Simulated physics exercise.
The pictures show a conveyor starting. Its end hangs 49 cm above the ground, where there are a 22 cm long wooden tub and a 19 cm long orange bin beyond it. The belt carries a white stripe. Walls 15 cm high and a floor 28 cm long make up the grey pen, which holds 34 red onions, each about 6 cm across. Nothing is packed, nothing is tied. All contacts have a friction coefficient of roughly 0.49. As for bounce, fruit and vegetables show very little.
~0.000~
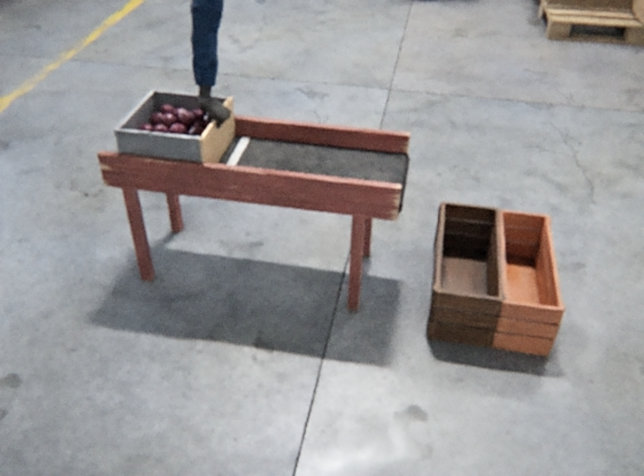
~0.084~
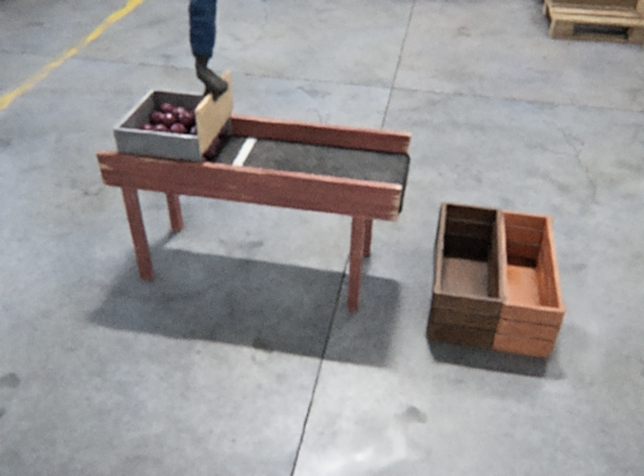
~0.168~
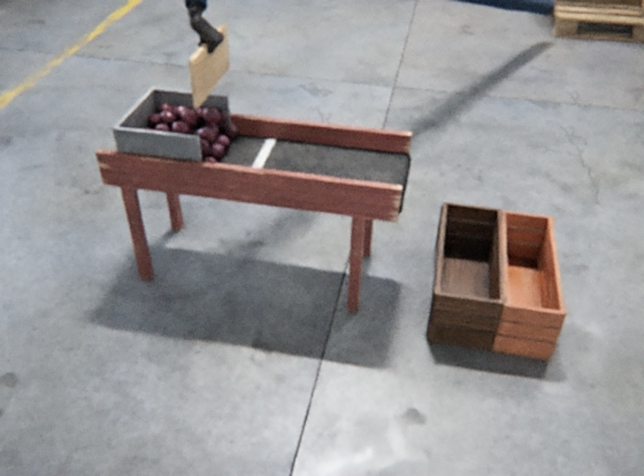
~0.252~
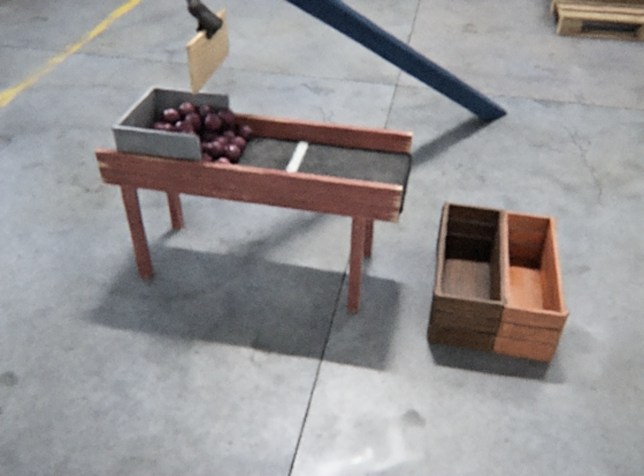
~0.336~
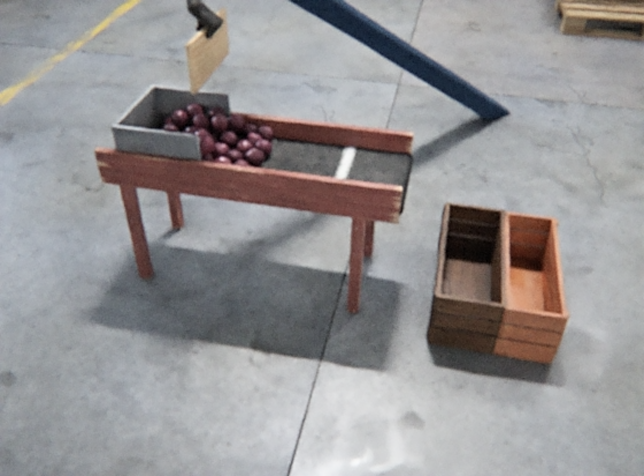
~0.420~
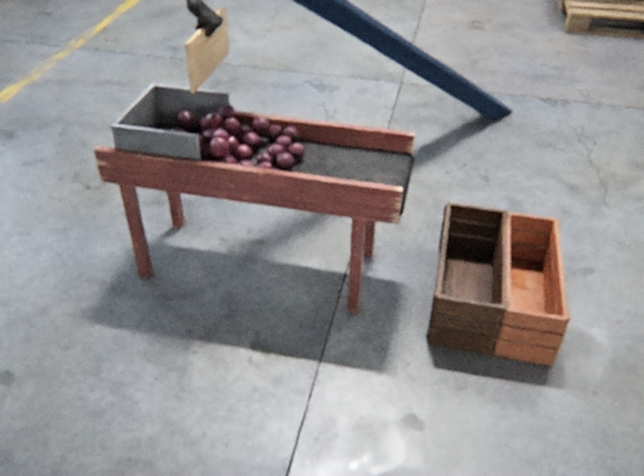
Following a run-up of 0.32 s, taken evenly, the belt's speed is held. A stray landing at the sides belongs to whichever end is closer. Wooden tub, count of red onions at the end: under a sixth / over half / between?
Over half.
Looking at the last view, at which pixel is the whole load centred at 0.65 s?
Estimated middle - around (294, 155).
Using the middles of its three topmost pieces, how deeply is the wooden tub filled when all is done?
Near 8 centimetres, I'd say.
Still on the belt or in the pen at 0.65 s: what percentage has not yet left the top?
Around 100 %.
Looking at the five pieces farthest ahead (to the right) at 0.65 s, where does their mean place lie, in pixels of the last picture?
Close to (382, 162).
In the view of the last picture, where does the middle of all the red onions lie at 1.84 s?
Estimated centre in the last picture: (483, 287).
After 0.65 s, 2 still in the grey pen and 32 on the belt.
After 0.93 s, 17 on the belt and 17 in the air.
After 1.33 s, 14 in the wooden tub, 10 in the orange bin, 3 on the belt and 7 in the air.
When it is over (at 1.84 s), 21 in the wooden tub, 11 in the orange bin and 2 on the ground beyond the orange bin. Asked share, 21 of 34, 62 per cent.
